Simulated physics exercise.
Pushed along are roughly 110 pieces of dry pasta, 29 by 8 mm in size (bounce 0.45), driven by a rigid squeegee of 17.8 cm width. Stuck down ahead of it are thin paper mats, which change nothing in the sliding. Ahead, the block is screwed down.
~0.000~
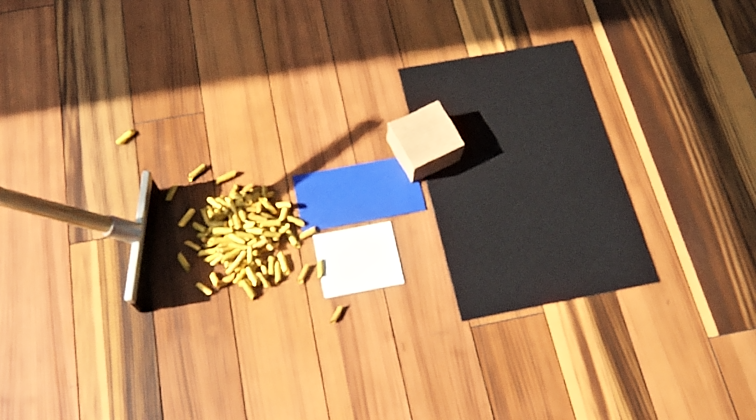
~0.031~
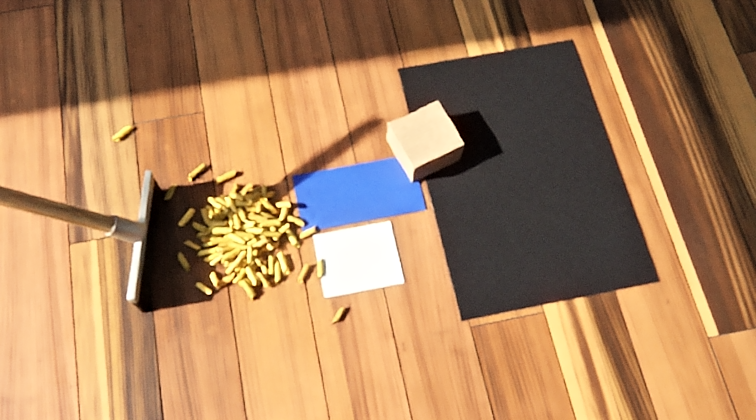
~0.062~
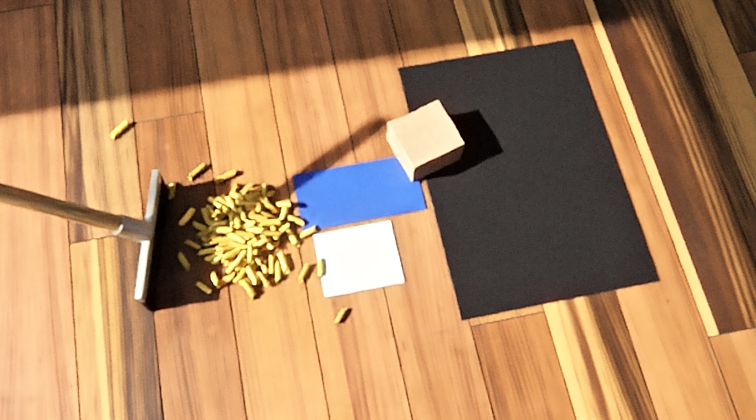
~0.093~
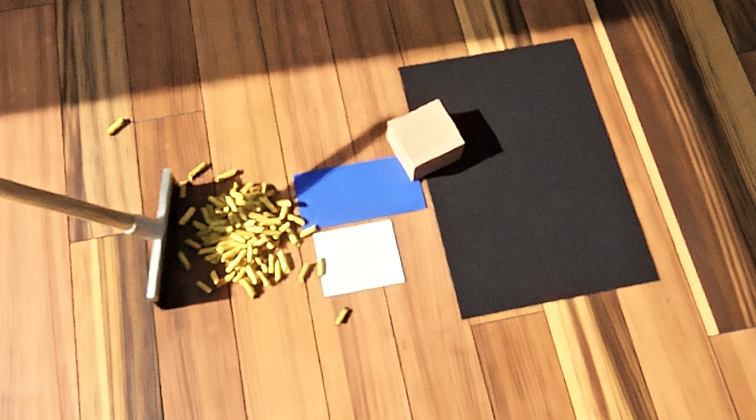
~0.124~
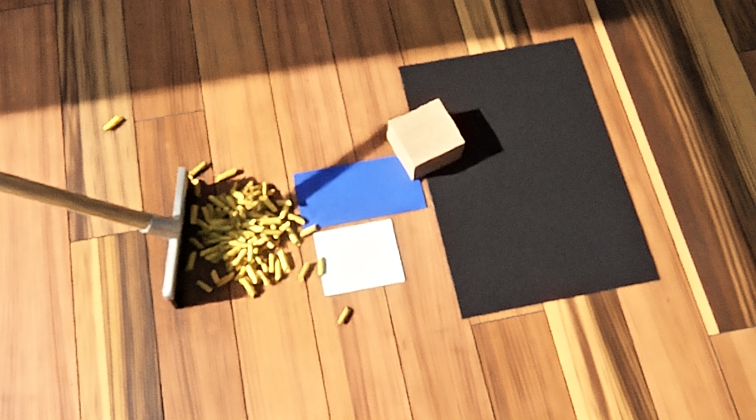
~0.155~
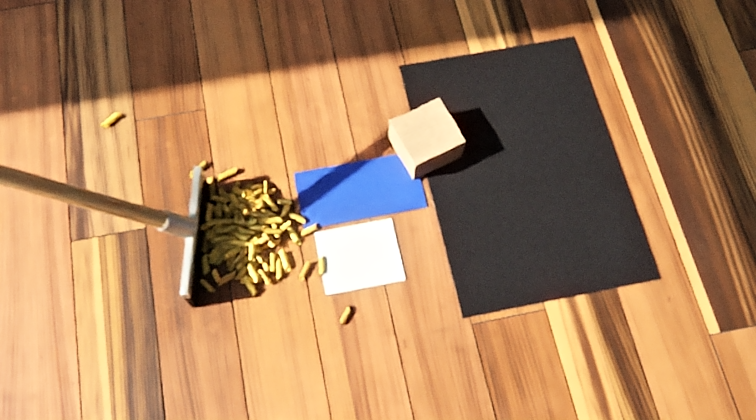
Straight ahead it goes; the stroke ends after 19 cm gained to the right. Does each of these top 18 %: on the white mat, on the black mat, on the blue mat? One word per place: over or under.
White mat: Over, black mat: Under, blue mat: Over.
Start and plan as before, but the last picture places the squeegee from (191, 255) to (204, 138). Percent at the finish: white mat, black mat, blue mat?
At rest the white mat holds 5 %, the black mat 0 %, and the blue mat 25 %.
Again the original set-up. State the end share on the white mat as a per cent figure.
Around 35 in a hundred, I'd say.
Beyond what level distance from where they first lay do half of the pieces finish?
Some 14 centimetres.
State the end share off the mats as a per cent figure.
About 25 percent.
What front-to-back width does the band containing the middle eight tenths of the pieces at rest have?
Close to 16 cm front to back.
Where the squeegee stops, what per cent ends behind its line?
It comes out at about 5 percent.
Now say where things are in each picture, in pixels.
Squeegee from (131, 299) to (148, 177); moved 0.0 cm; pieces shifted so far, 0; middle of the spill at (245, 235); white mat at (358, 260); blue mat at (359, 193); black mat at (521, 170); block at (426, 134), in the first frame.
Squeegee from (134, 299) to (150, 177); moved 0.3 cm; pieces shifted so far, 1; middle of the spill at (245, 235), in the second frame.
Squeegee from (141, 298) to (157, 176); moved 1.2 cm; pieces shifted so far, 2; middle of the spill at (245, 234), in the third frame.
Squeegee from (153, 297) to (169, 175); moved 2.8 cm; pieces shifted so far, 3; middle of the spill at (245, 233), in the fourth frame.
Squeegee from (169, 296) to (184, 174); moved 4.7 cm; pieces shifted so far, 6; middle of the spill at (246, 233), in the fifth frame.
Squeegee from (186, 294) to (200, 172); moved 6.7 cm; pieces shifted so far, 25; middle of the spill at (247, 232); white mat at (359, 256); blue mat at (360, 190); black mat at (523, 167); block at (428, 131). Its speed is about 0.64 m/s, heading 9 degrees towards the viewer, in the sixth frame.
Then, at 0.31 s, squeegee 17 cm from its start, spill 16 cm wide; white mat 5 %, blue mat 25 %, off the mats 70 %.
Then, at 0.47 s, squeegee 20 cm from its start, spill 17 cm wide; white mat 40 %, blue mat 40 %, off the mats 20 %.
After 0.61 s, squeegee 20 cm from its start, spill 17 cm wide; white mat 35 %, blue mat 40 %, off the mats 25 %.
At rest (1.5 s), white mat 35 %, blue mat 35 %, black mat 0 %, off the mats 25 %.
